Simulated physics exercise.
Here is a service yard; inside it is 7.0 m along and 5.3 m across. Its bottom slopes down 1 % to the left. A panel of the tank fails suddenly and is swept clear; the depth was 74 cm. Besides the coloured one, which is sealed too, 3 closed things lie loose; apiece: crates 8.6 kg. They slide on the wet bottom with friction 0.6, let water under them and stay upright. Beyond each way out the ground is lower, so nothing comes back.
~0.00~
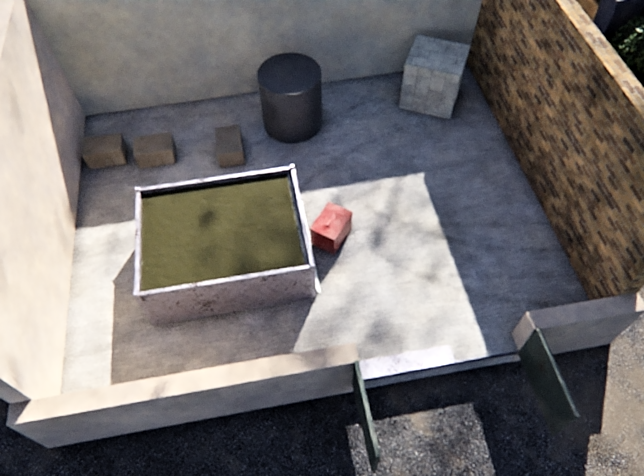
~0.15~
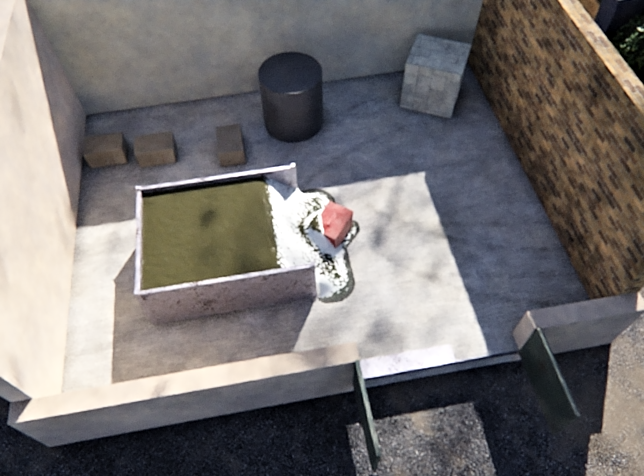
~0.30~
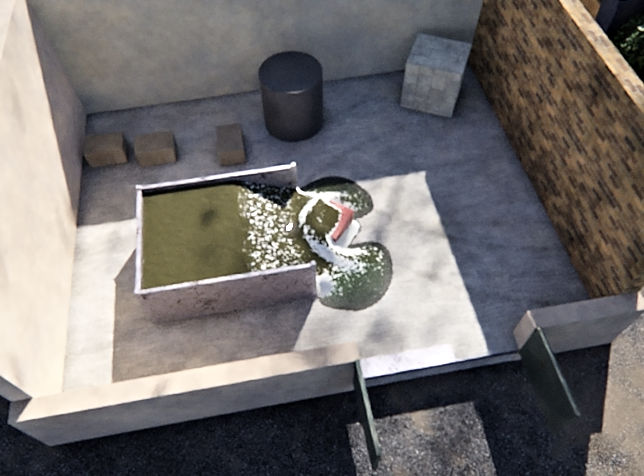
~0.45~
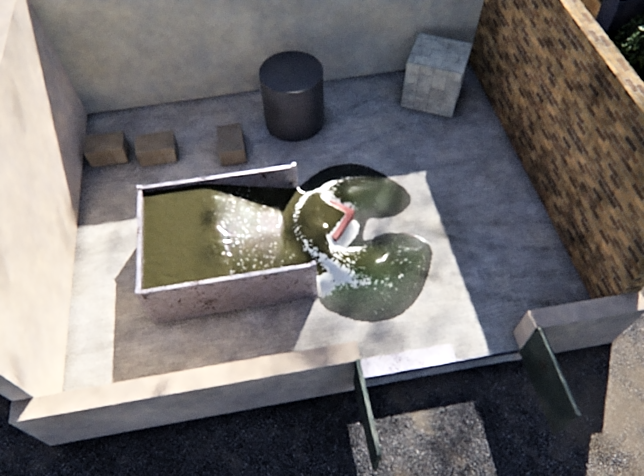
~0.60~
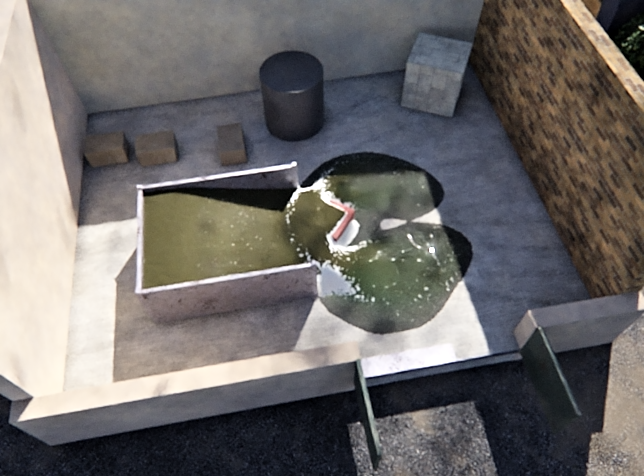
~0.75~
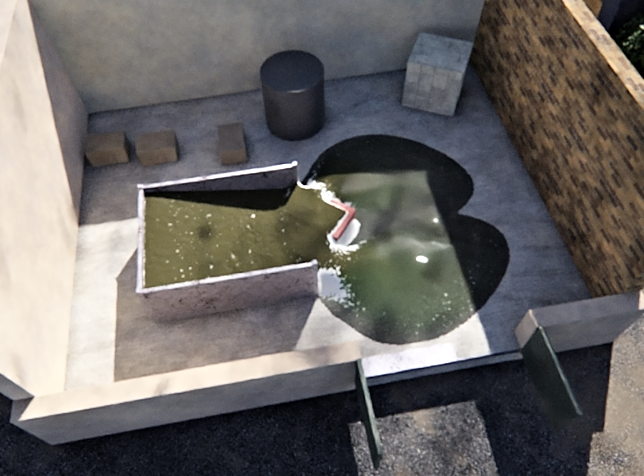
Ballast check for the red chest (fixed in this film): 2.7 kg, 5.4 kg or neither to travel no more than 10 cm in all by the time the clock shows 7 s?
For it, neither weight holds it.
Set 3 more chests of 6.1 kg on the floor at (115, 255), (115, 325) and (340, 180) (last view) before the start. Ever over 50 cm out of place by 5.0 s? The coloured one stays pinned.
In that order: Less, less, past it.
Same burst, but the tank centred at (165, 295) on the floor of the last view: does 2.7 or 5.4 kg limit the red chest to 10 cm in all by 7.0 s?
Then neither weight holds it.
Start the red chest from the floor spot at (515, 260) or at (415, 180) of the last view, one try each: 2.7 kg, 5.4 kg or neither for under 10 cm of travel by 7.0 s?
In that order: Neither is enough; neither holds.
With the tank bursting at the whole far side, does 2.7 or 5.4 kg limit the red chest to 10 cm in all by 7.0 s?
Then the smaller load will do.
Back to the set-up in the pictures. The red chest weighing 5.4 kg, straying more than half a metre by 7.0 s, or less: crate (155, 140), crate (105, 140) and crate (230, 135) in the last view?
In that order: Under, under, past it.
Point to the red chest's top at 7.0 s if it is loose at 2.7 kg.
Near (476, 166).
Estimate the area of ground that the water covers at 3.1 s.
Roughly 21 m2.
After 1.4 s the red chest would be 302 cm from its start with 2.7 kg and 301 cm from its start with 5.4 kg; 10 cm of water round it then.
After 3.1 s the red chest would be 297 cm from its start with 2.7 kg and 294 cm from its start with 5.4 kg; 24 cm of water round it then.
After 4.9 s the red chest would be 283 cm from its start with 2.7 kg and 279 cm from its start with 5.4 kg; 13 cm of water round it then.
After 7.0 s the red chest would be 227 cm from its start with 2.7 kg and 229 cm from its start with 5.4 kg; 8 cm of water round it then.
